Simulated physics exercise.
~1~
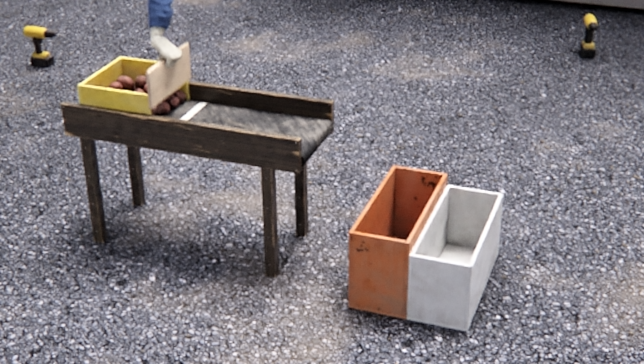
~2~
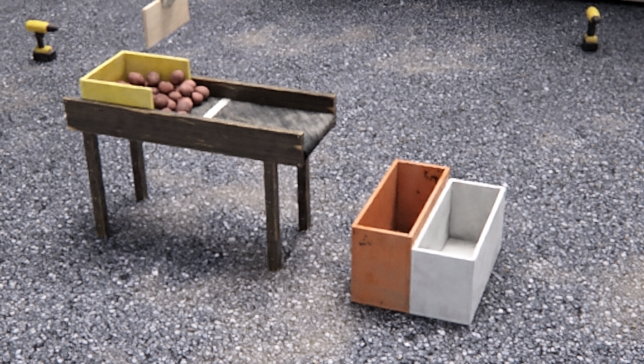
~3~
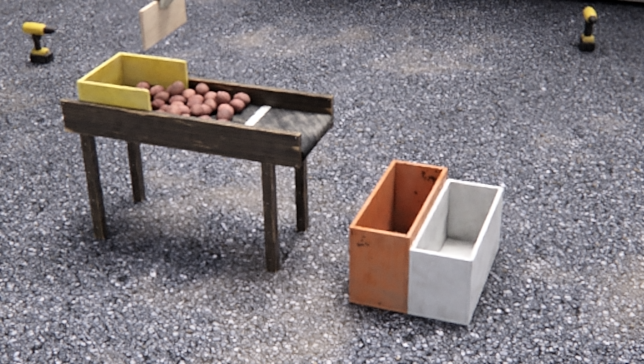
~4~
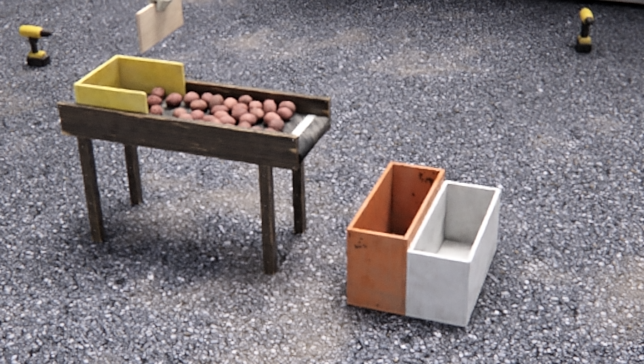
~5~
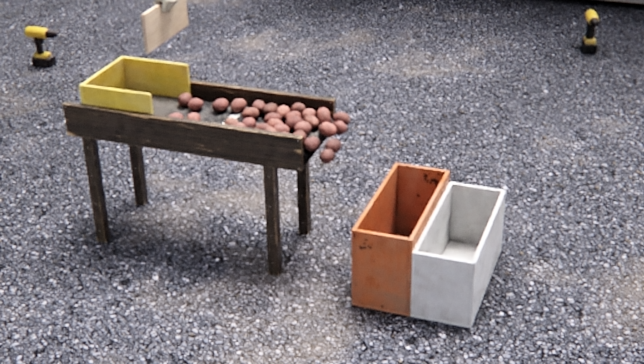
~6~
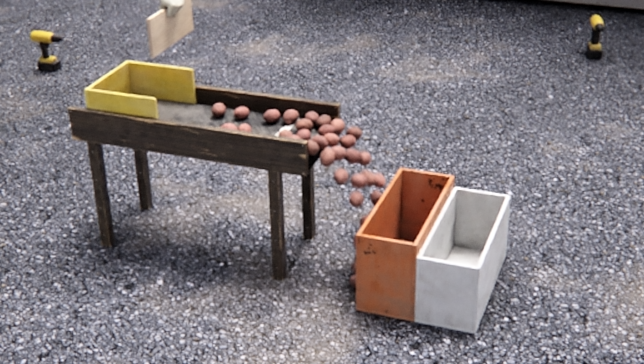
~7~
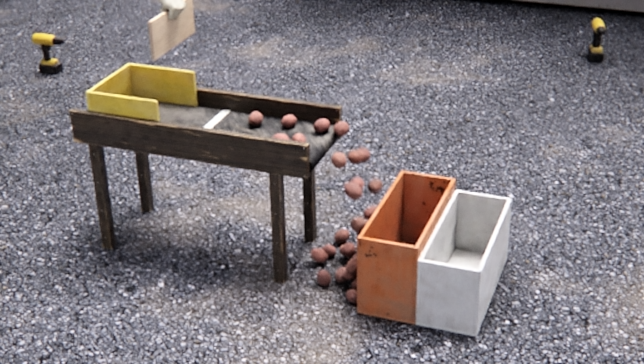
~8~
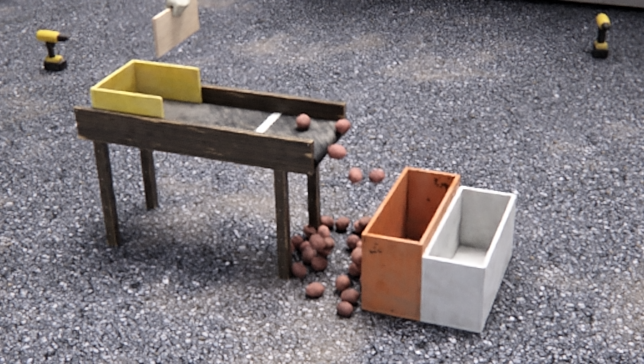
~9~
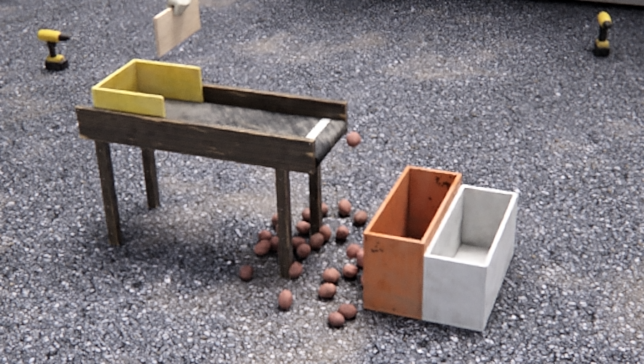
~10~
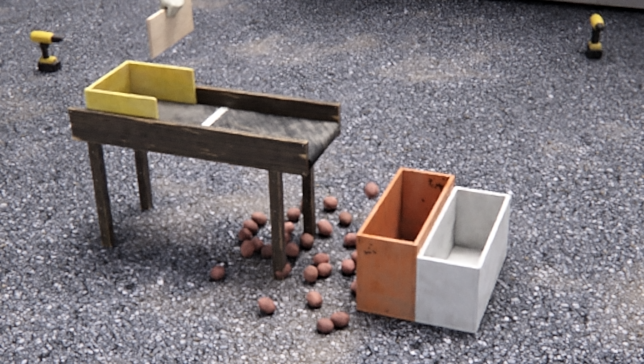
Red potatoes riding a belt rightward from a yellow pen after a hand lifts the gate, all dropping short of the orange tub.
